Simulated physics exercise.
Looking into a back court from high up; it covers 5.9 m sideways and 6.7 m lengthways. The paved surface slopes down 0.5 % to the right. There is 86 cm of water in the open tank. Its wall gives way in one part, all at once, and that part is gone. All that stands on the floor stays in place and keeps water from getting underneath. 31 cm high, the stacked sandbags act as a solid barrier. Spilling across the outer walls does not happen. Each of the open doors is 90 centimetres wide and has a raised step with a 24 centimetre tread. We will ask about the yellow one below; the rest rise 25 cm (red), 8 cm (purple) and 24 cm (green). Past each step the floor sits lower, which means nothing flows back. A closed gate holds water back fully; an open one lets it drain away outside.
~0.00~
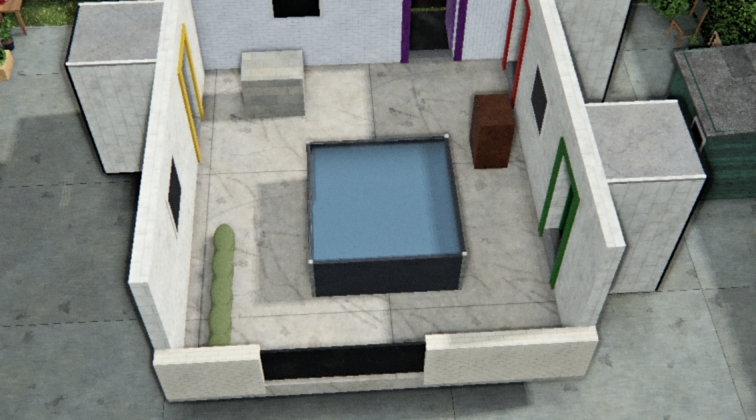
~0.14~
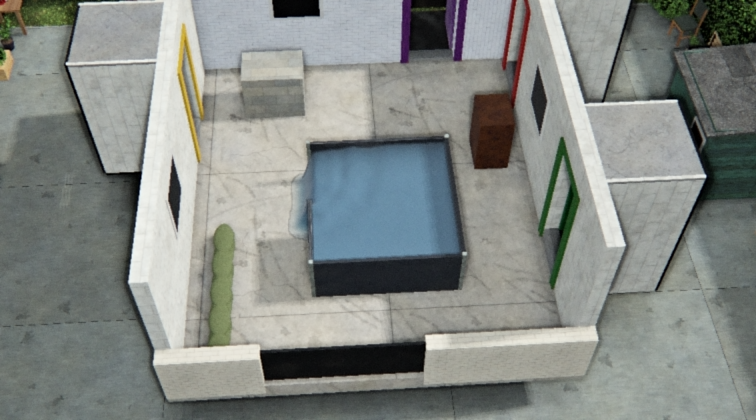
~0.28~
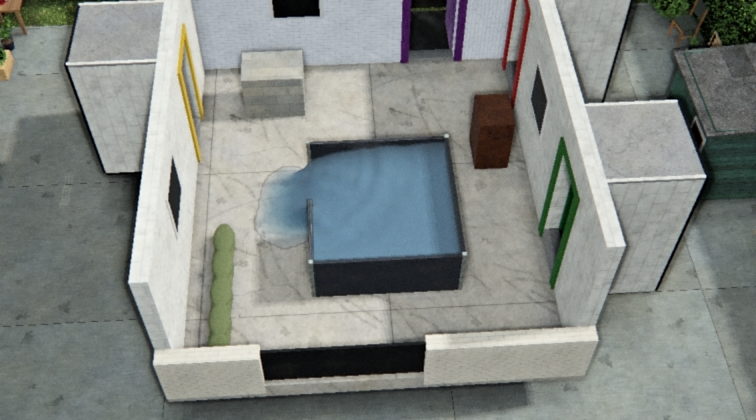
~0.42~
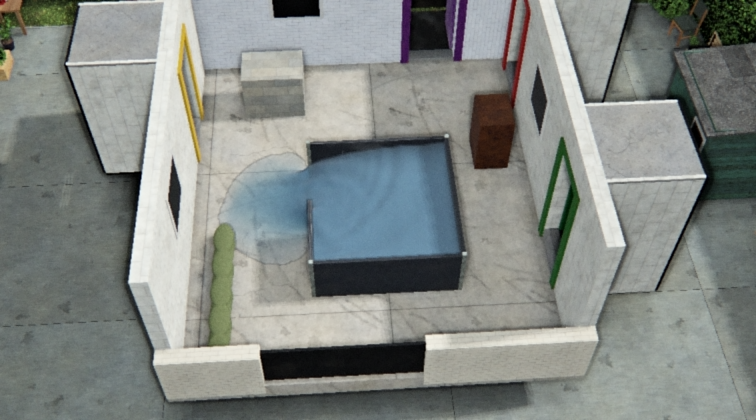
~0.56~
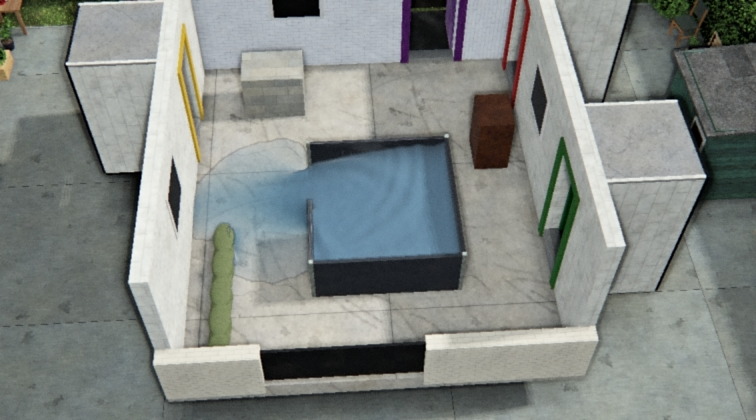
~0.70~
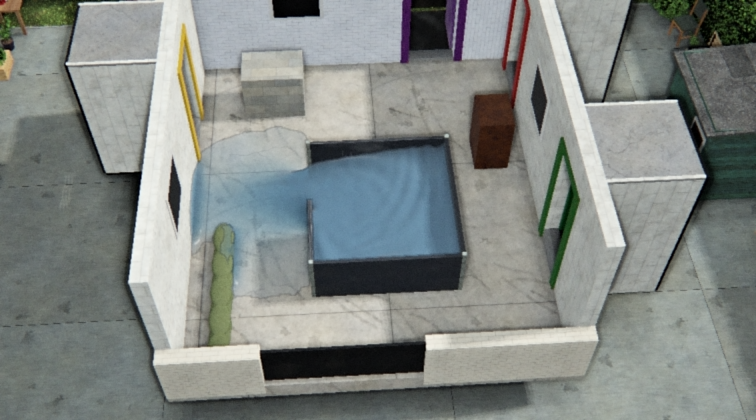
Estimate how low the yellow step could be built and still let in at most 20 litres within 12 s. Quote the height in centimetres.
I would say 28 cm or so.
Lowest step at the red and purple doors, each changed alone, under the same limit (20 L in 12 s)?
You'd want about 18 centimetres at red and about 12.5 centimetres at purple.
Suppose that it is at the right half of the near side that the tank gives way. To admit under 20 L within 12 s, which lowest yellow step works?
It should stand roughly 12.0 cm high.
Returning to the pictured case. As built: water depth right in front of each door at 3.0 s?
In cm - red: 0, yellow: 20, purple: 1, green: 0.
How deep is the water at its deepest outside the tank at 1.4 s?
About 55 cm.
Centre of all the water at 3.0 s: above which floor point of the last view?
Approximately (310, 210).
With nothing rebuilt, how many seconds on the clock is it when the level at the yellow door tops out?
I'd say near 1.8 seconds.
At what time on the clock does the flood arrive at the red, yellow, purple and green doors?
Red at 3.6 seconds, yellow at 0.8 seconds, purple at 3.0 seconds, green at 5.0 seconds.
After 1.4 s water covers 25 % of the floor, deepest (55 cm) near (206, 198); 25 cm at the yellow door, 12 litres in over its 10 cm step.
After 3.0 s water covers 50 % of the floor, deepest (54 cm) near (207, 364); 20 cm at the yellow door, 128 litres in over its 10 cm step.
After 12.0 s water covers 95 % of the floor, deepest (19 cm) near (512, 132); 12 cm at the yellow door, 361 litres in over its 10 cm step.
At the yellow door as built, the water arrived by 0.9 s and peaked near 27 cm at 1.8 s.
With a step of 24 cm, 45 litres would have come in within the 12 s; with 32.5 cm, 5 litres. So under 20 litres takes about 28 cm.
